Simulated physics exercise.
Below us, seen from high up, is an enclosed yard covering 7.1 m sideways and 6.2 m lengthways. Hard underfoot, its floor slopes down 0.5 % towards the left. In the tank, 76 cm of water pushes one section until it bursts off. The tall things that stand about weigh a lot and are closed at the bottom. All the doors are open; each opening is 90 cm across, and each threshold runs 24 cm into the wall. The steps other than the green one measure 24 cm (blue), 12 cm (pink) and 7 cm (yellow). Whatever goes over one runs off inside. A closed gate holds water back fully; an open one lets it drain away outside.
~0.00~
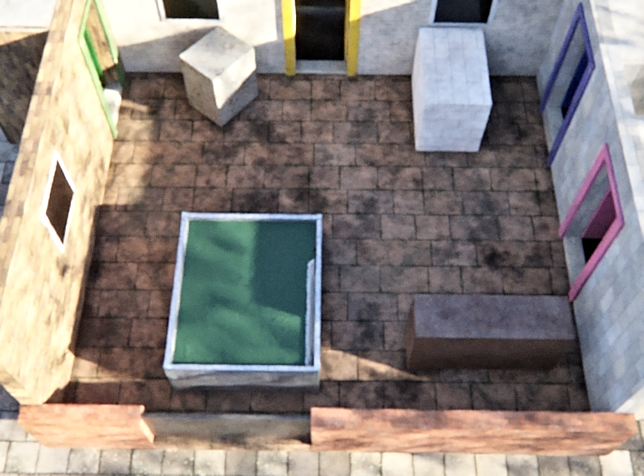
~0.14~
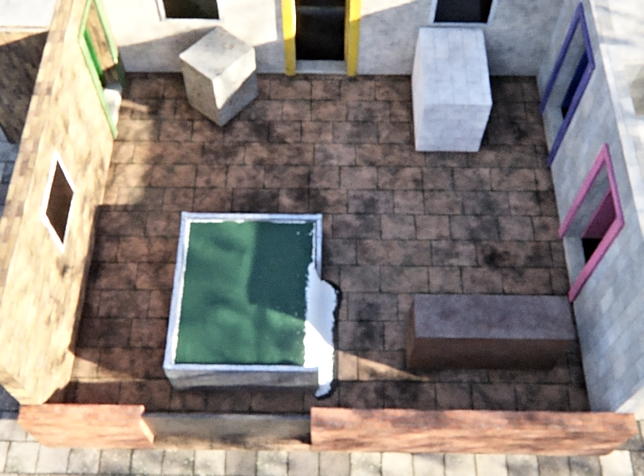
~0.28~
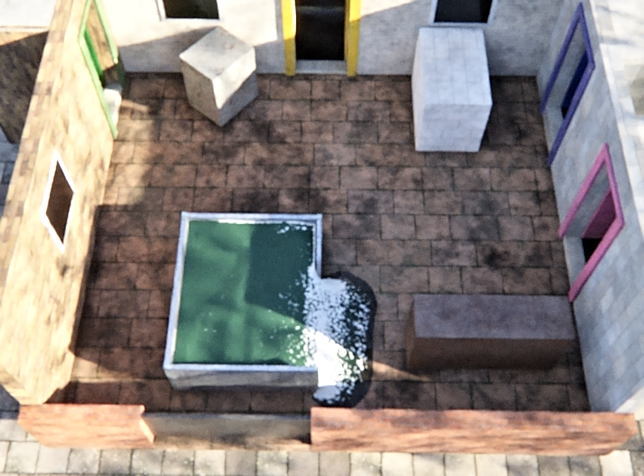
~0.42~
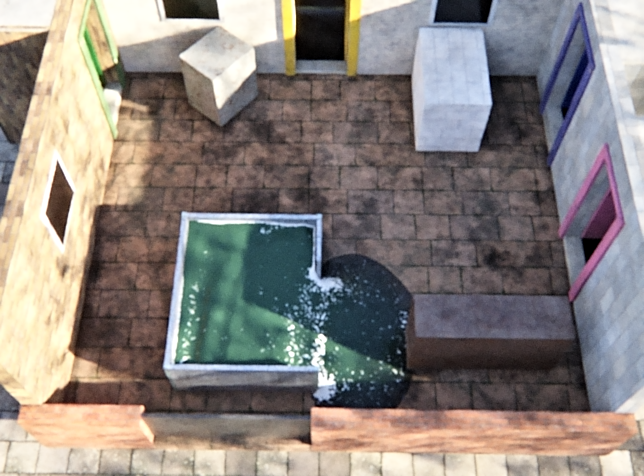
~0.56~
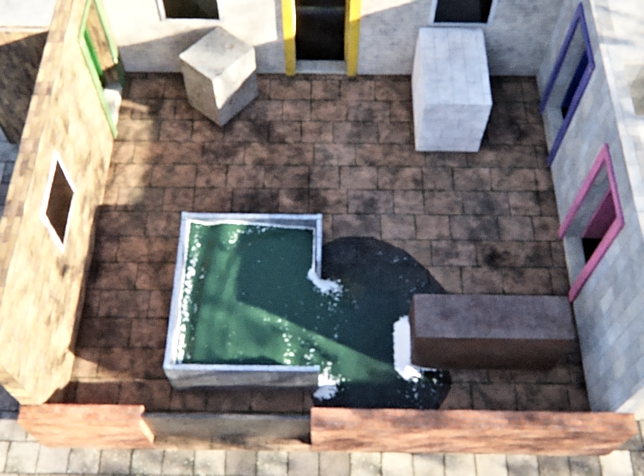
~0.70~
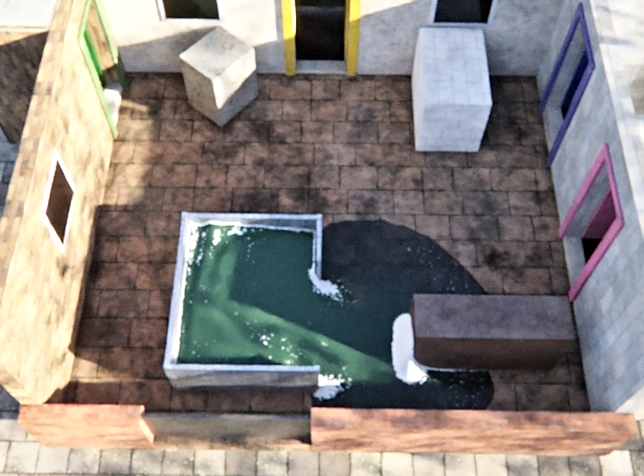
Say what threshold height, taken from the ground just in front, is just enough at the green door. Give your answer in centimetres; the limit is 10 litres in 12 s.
I would put it at 6.5 cm.
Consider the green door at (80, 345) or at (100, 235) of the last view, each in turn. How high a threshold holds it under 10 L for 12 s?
In turn: Roughly 5.0 cm, roughly 8.0 cm.
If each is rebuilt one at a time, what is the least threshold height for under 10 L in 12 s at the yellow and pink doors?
You'd want some 7.5 cm at yellow and some 22 cm at pink.
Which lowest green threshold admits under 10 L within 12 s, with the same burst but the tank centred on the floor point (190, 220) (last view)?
A minimum of about 5.5 cm.
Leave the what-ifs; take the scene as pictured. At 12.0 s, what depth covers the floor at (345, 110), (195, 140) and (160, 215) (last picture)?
Roughly 7, then 8, then 6 cm.
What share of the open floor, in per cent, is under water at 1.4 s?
The wet part is about 30 per cent.
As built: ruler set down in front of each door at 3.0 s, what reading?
In cm - blue: 12, green: 0, pink: 17, yellow: 0.
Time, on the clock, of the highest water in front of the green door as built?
Approximately 12.0 s.
After 1.4 s water covers 30 % of the floor, deepest (54 cm) near (400, 428); it has not reached the green door.
After 3.0 s water covers 45 % of the floor, deepest (39 cm) near (542, 378); it has not reached the green door.
After 12.0 s water covers 100 % of the floor, deepest (18 cm) near (197, 91); 12 cm at the green door, 0 litres in over its 18 cm threshold.
At the green door as built, the water arrived by 7.0 s and peaked near 12 cm at 12.0 s.
With a threshold of 6 cm, 13 litres would have come in within the 12 s; with 8.5 cm, 3 litres. So under 10 litres takes about 6.5 cm.
